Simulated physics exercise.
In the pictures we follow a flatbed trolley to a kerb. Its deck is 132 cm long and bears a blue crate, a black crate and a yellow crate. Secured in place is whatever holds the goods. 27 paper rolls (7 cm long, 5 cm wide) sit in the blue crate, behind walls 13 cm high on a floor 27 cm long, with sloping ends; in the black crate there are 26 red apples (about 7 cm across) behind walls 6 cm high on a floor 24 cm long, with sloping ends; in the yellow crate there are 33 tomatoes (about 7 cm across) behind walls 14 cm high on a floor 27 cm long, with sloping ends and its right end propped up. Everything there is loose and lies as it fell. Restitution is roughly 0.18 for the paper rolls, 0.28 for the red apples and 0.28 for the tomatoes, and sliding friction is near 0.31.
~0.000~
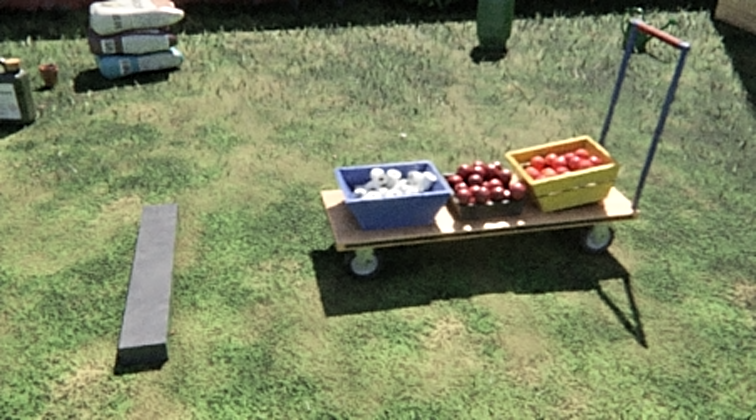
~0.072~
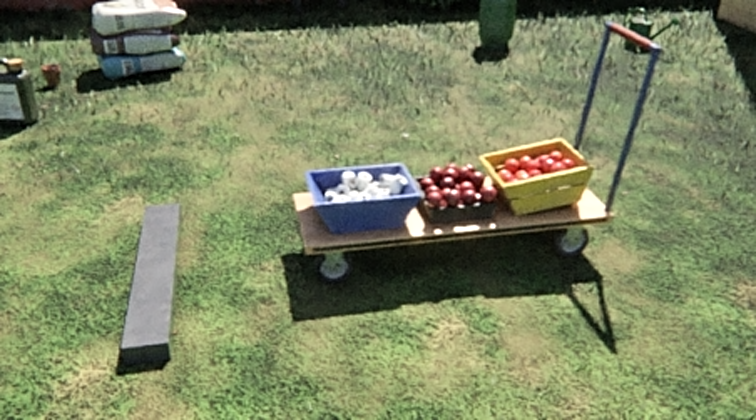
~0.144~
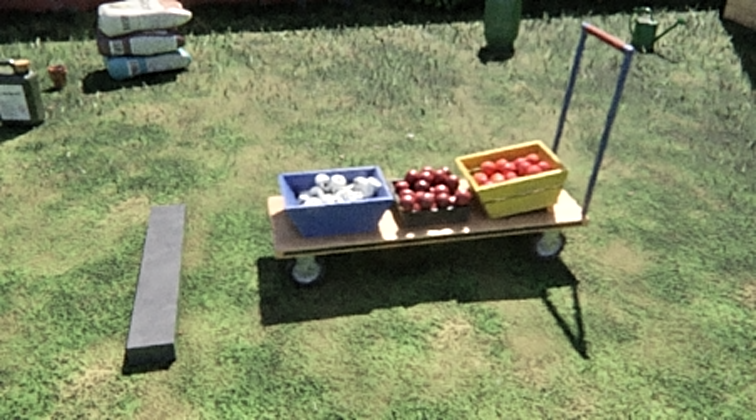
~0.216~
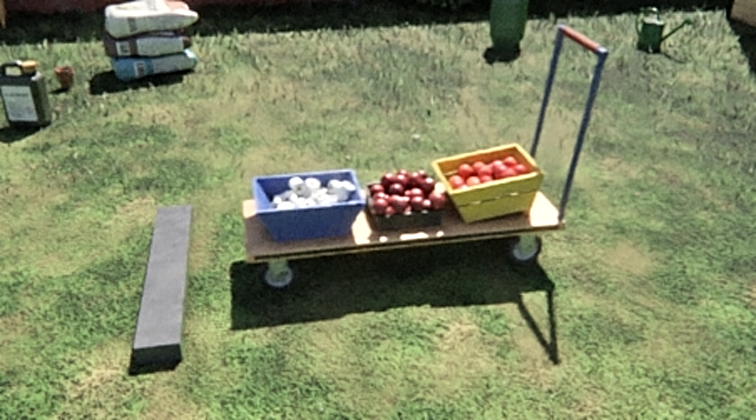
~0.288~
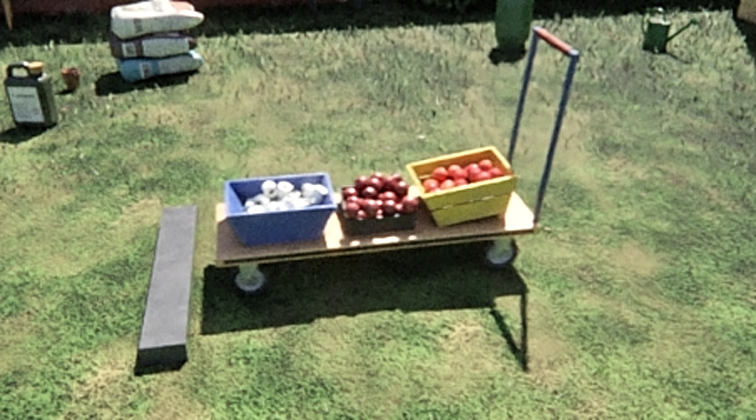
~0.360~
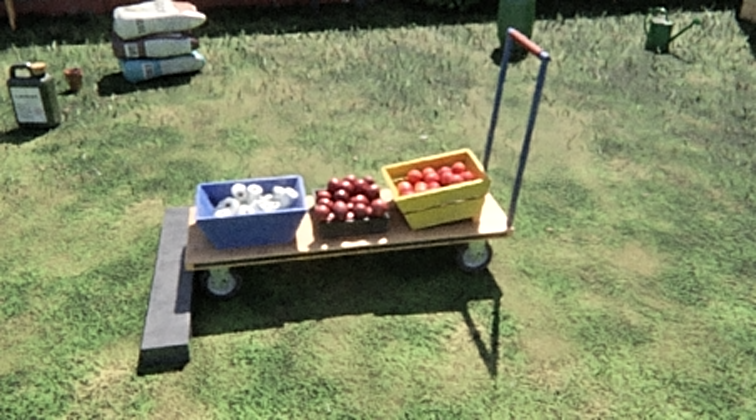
Flatbed trolley carrying blue, black and yellow crates of white rolls, red apples and tomatoes rolling left across grass to a dark kerb.
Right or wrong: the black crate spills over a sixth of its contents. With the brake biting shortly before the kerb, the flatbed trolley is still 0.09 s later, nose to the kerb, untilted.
Right, over a sixth spills.
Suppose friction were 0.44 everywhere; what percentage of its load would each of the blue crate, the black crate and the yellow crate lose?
Blue crate 0, black crate 40, yellow crate 0 per cent.
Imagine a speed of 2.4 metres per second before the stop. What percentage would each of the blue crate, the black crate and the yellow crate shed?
Blue crate 0 %, black crate 50 %, yellow crate 10 %.
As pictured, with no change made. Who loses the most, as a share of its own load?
That's the black crate.
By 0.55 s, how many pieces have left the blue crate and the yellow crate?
Estimate at that time - blue crate 0, yellow crate 0, give or take.
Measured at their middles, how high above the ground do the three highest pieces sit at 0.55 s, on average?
Roughly 40 centimetres.
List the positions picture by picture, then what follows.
In the first frame (we follow the rim corner now nearest the camera; the camera pans a little), black crate at (462, 206); yellow crate at (534, 182); 70 cm still to roll; nothing out yet.
Black crate at (433, 209); yellow crate at (506, 185); 56 cm still to roll, in the second frame.
Black crate at (405, 212); yellow crate at (479, 188); 43 cm still to roll, in the third frame.
Black crate at (378, 216); yellow crate at (453, 192); 29 cm still to roll, in the fourth frame.
Black crate at (350, 220); yellow crate at (426, 196); 16 cm still to roll, in the fifth frame.
Black crate at (322, 223); yellow crate at (398, 199); stopping; nothing out yet, in the sixth frame.
After 0.43 s, 0 of 27 out of the blue crate, 2 of 26 out of the black crate and 0 of 33 out of the yellow crate.
After 0.55 s, 0 of 27 out of the blue crate, 8 of 26 out of the black crate and 0 of 33 out of the yellow crate.
After 0.78 s, 0 of 27 out of the blue crate, 11 of 26 out of the black crate and 0 of 33 out of the yellow crate.
Outcome (at 1.28 s), 0 of 27 out of the blue crate, 11 of 26 out of the black crate and 0 of 33 out of the yellow crate. Asked share, 11 of 26, 42 per cent.
